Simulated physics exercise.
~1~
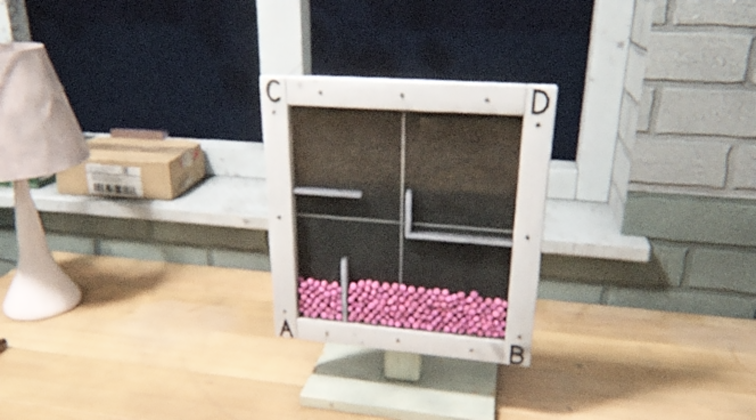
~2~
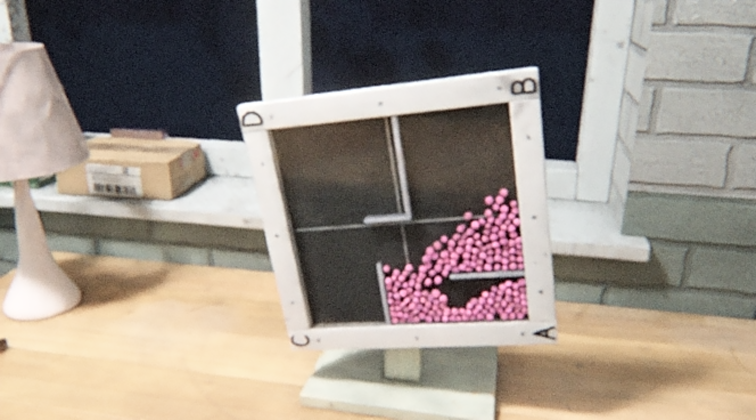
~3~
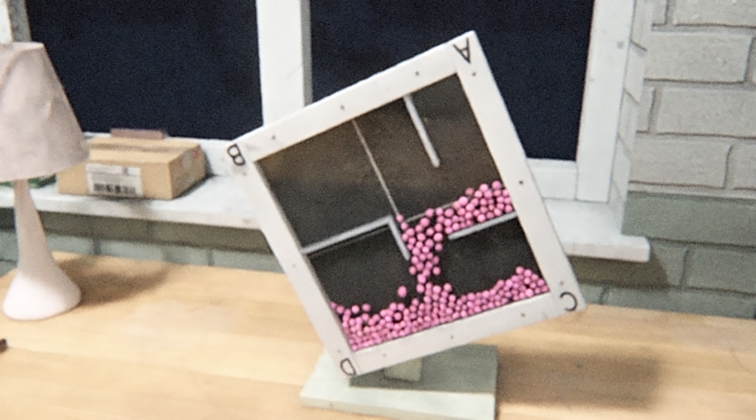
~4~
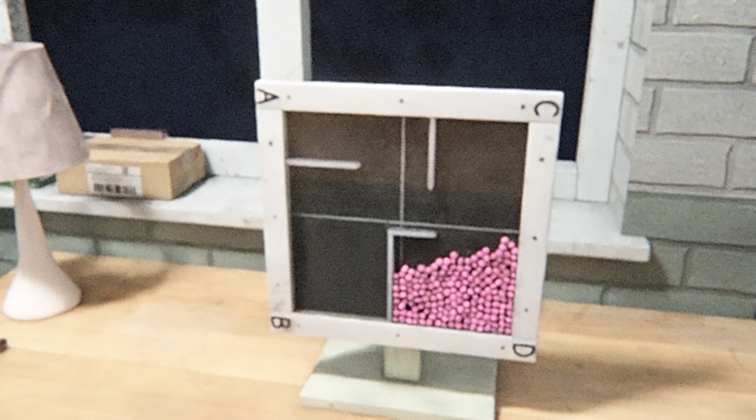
On a wooden desk by a dark window, between a lamp and a brick wall, a white square case lettered at its corners stands upright with small pink beads spread along its floor. The case turns counterclockwise, and the beads slide and pile against the right side, around a short ledge near corner A. As it keeps turning, A swings up to the top and beads pour through the middle into the lower part, between D and C. The case comes level again with D at the lower right. Nearly all the beads end heaped in D's quarter, beside an almost empty B.
